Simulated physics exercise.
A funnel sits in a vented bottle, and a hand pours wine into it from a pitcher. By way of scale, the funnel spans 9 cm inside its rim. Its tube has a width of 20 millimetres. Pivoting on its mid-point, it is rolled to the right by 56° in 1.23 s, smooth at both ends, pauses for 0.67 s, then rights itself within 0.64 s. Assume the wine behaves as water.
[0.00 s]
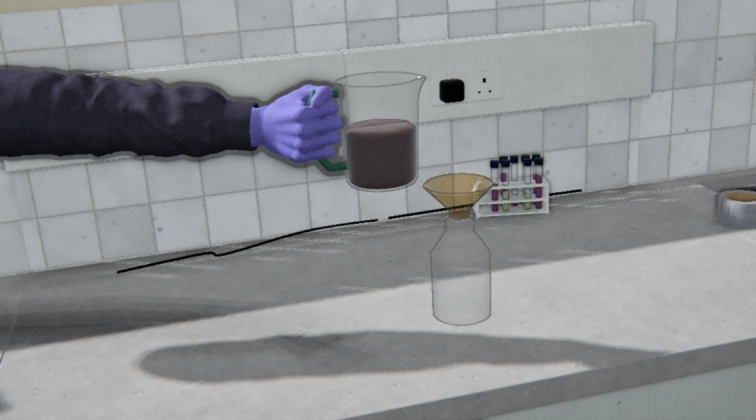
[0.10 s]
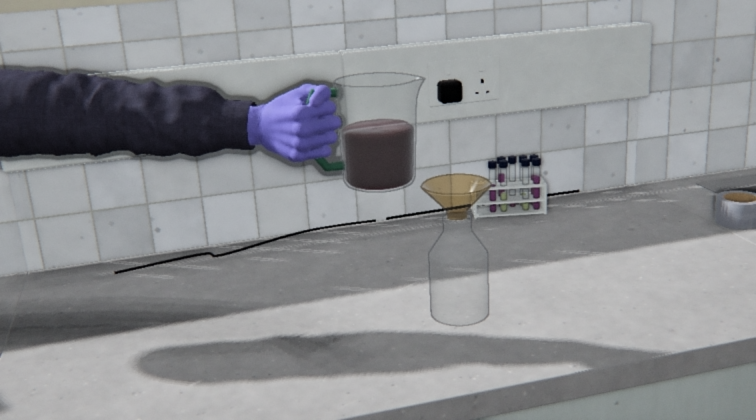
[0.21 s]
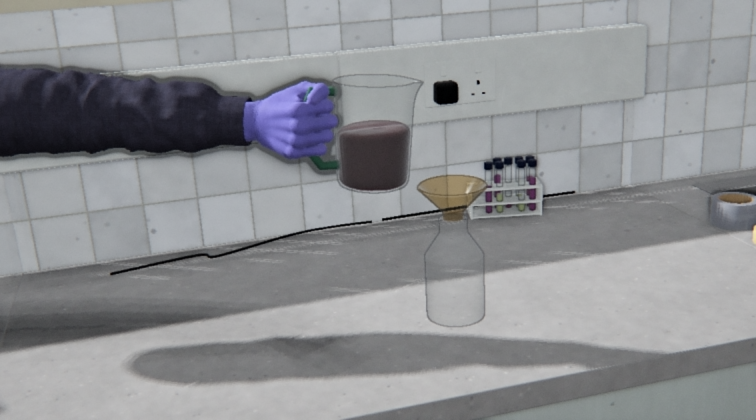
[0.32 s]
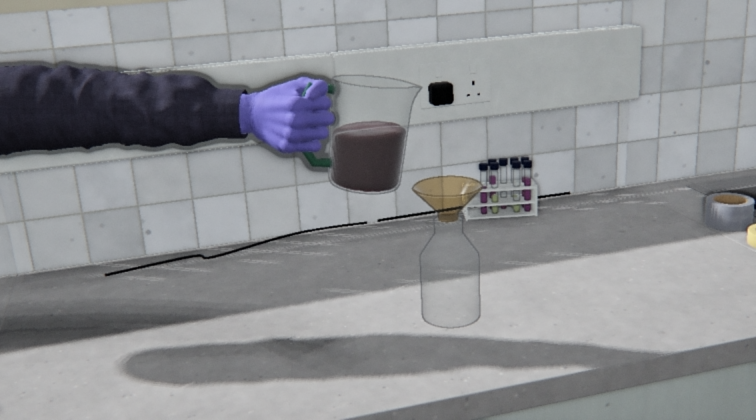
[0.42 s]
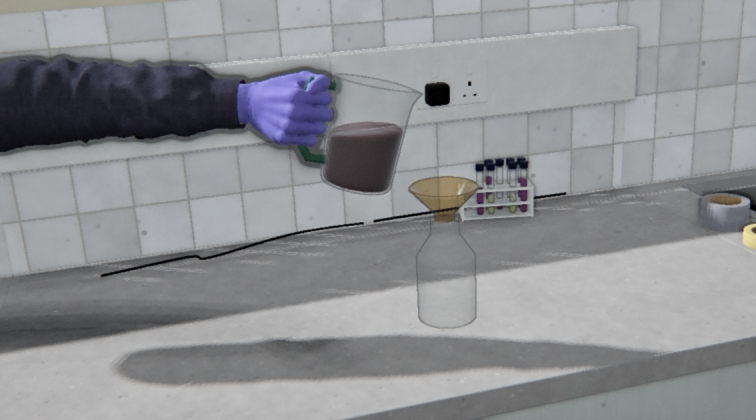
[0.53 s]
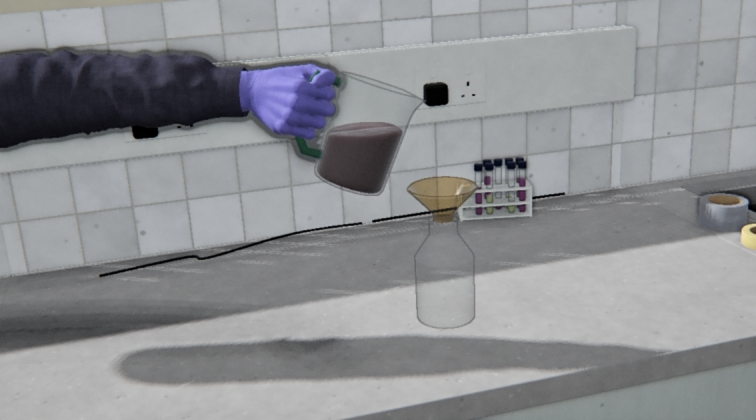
A gloved hand tilts a pitcher of dark liquid rightward above a funnel in a clear bottle.
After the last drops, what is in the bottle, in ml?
Roughly 80 ml.
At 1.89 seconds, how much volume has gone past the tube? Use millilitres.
Estimate: Some 50 ml.
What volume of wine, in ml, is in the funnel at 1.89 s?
About 20 ml.
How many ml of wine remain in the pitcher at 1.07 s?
Roughly 600 ml.
Then, 1.07 s in, the tilt is 54° and 0 ml has passed the tube, 0 ml is in the funnel, 600 ml in the pitcher and 0 ml has missed.
Then, 1.47 s in, the tilt is 56° and 15 ml has passed the tube, 20 ml is in the funnel, 550 ml in the pitcher and 0 ml has missed.
Then, 1.89 s in, the tilt is 56° and 45 ml has passed the tube, 20 ml is in the funnel, 520 ml in the pitcher and 10 ml has missed.
Then, 2.35 s in, the tilt is 12° and 80 ml has passed the tube, 5 ml is in the funnel, 510 ml in the pitcher and 10 ml has missed.
Finally, 85 ml has passed the tube, 0 ml is in the funnel, 510 ml in the pitcher and 10 ml has missed.
